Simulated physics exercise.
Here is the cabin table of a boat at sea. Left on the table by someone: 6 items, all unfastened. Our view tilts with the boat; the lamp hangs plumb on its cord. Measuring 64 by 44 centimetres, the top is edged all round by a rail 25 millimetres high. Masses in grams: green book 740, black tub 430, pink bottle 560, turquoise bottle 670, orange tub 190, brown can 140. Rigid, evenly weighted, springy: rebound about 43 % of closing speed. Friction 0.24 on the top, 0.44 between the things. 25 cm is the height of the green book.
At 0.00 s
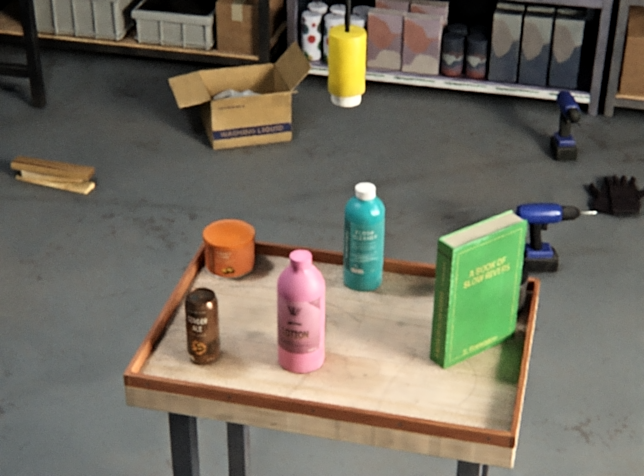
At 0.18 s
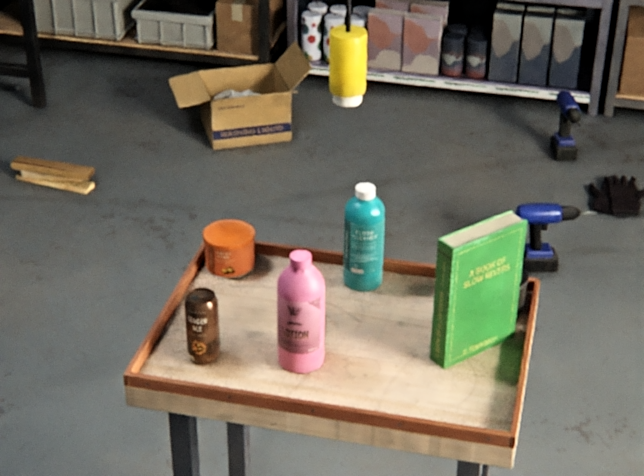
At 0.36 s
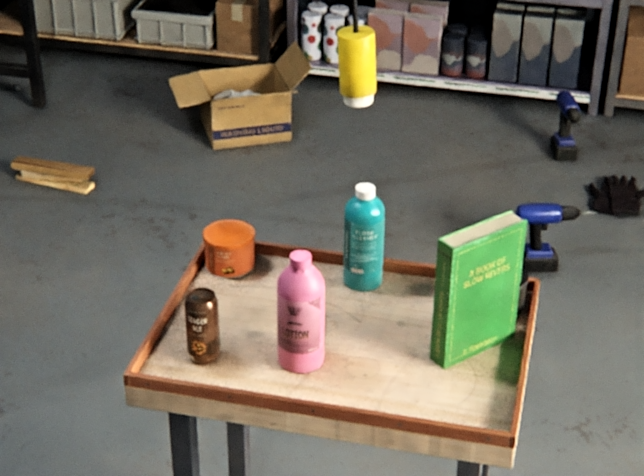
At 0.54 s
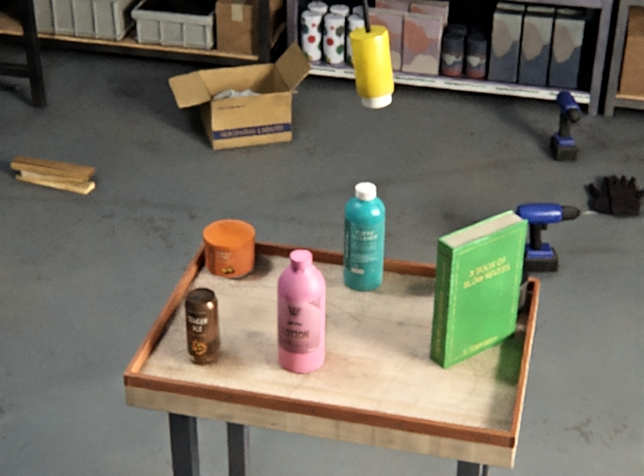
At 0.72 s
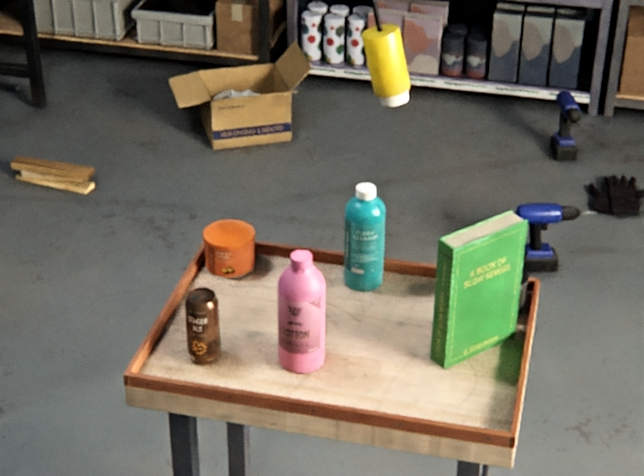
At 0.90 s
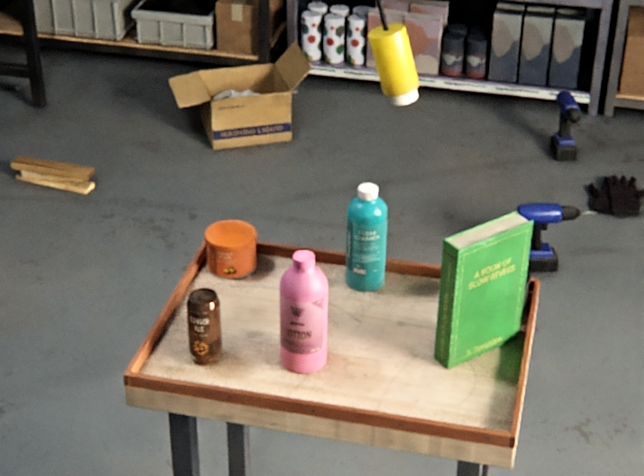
A yellow lamp hanging over a railed table swung gradually to the right, while the green book, pink and turquoise bottles, orange tub and brown can stayed almost still, shifting barely rightward late on.
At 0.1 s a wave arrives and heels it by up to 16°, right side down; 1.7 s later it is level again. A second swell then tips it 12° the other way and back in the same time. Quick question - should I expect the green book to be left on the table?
No, it won't be.
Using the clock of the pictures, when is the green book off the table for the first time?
Answer: About 1.3 s.
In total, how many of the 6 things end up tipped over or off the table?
Total: 1.
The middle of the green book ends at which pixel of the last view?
Rest point: Near (476, 437).
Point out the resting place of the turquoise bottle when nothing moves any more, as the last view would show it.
Roughly pixel (391, 239).
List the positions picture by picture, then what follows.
The first picture shows boat level; green book (478, 290).
The second picture shows boat level; turquoise bottle (364, 235); orange tub (230, 249).
The third picture shows floor tilted 3°, right side down; brown can (203, 327).
The fourth picture shows floor tilted 8°, right side down; pink bottle (301, 309); turquoise bottle (364, 235).
The fifth picture shows floor tilted 13°, right side down; orange tub (230, 249); brown can (203, 327).
The sixth picture shows floor tilted 16°, right side down; green book (483, 291).
After 1.50 s, floor tilted 4°, right side down; green book now off the table; pink bottle slid 5 cm; turquoise bottle slid 5 cm.
After 2.00 s, floor tilted 2°, left side down; pink bottle slid 5 cm; turquoise bottle slid 5 cm; orange tub slid 5 cm.
At rest (4.0 s), off the table, green book; not toppled but over 5 cm from the start, pink bottle and turquoise bottle; the other 3 in place, give or take 5 cm. In the last view, green book near (476, 437).
